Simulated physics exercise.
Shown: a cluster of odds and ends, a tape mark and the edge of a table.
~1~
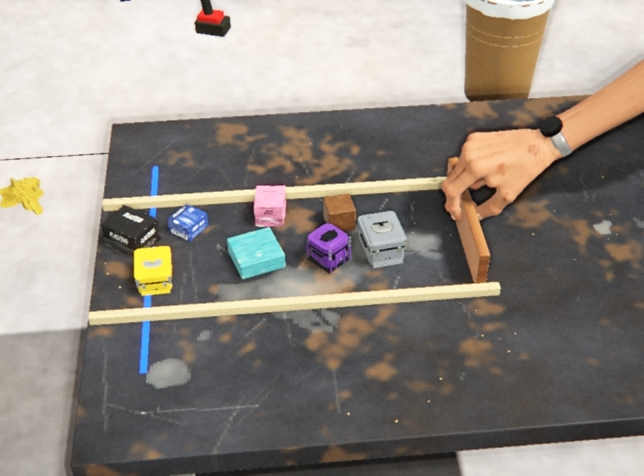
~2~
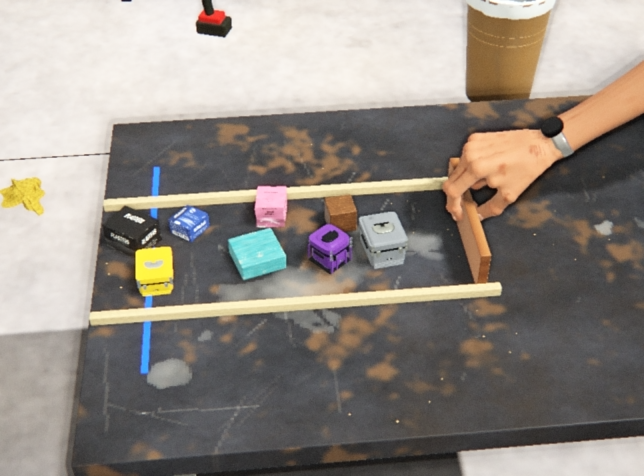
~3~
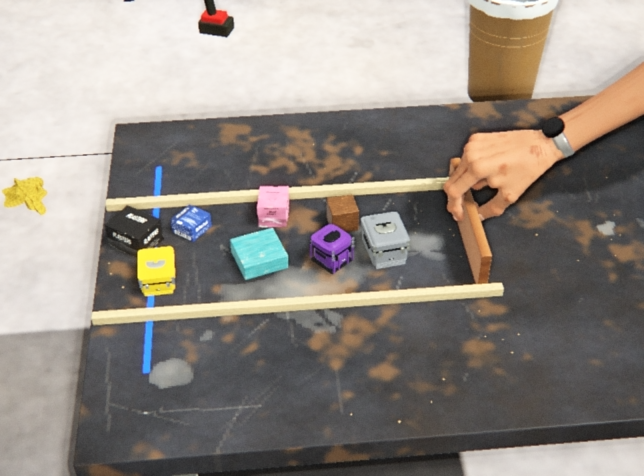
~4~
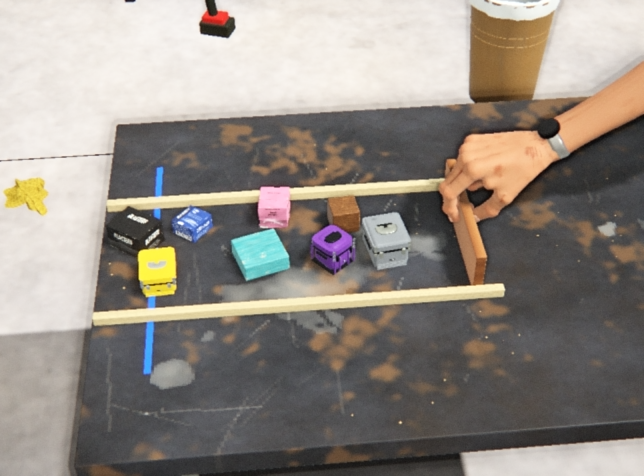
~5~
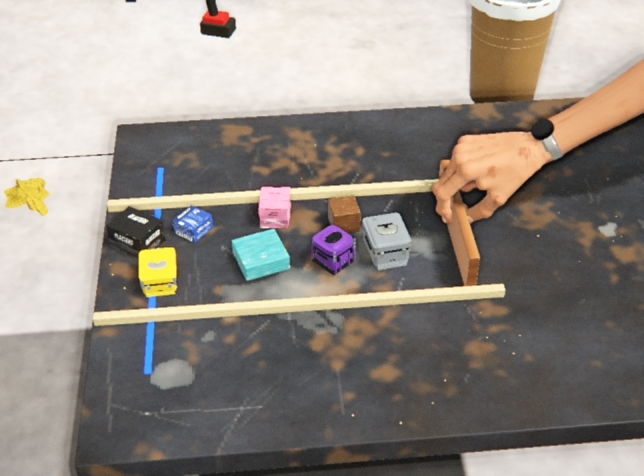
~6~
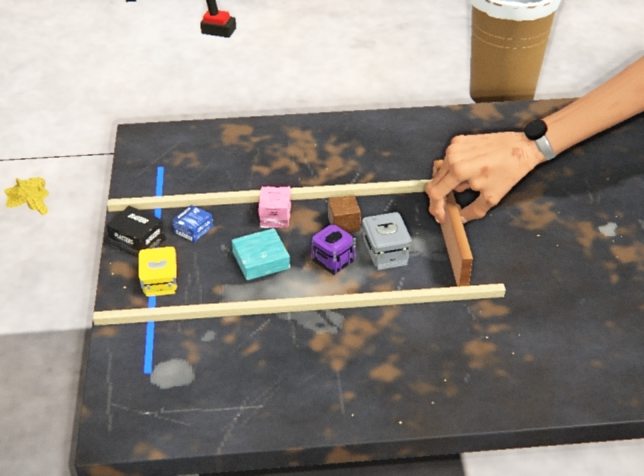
We see small colored boxes and blocks between two pale strips on a dark tabletop, with blue tape near its left edge. A hand holds a brown board upright at the right, then slides it slightly left while the boxes stay put.
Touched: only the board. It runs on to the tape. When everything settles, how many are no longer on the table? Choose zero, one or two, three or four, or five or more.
When everything settles, three or four are no longer on the table.
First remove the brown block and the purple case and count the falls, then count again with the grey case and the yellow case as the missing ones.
Taking the two tries in turn, it comes to 3 and 1.
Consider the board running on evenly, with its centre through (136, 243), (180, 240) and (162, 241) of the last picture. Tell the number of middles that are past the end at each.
6, 3 and 3.
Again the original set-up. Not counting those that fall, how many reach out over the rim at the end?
So the number is 3.
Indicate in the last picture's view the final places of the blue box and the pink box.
First (106, 240), then (116, 215).
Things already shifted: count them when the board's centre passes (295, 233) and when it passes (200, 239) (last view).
First 5, then 8.
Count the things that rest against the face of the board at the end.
It's touching 2 at the end.
Soon after, none off yet; black box at rest near (136, 232); yellow case at rest near (159, 272); blue box at rest near (193, 223).
After that, none off yet; black box at rest near (136, 232); yellow case displaced a little near (146, 273); blue box at rest near (193, 223).
And then, one off so far; black box displaced about its own width near (114, 224); yellow case on its way down near (83, 417); blue box displaced about its own width near (151, 238).
In the end, the number that fall off is three or four; gone, turquoise block, yellow case and black box.
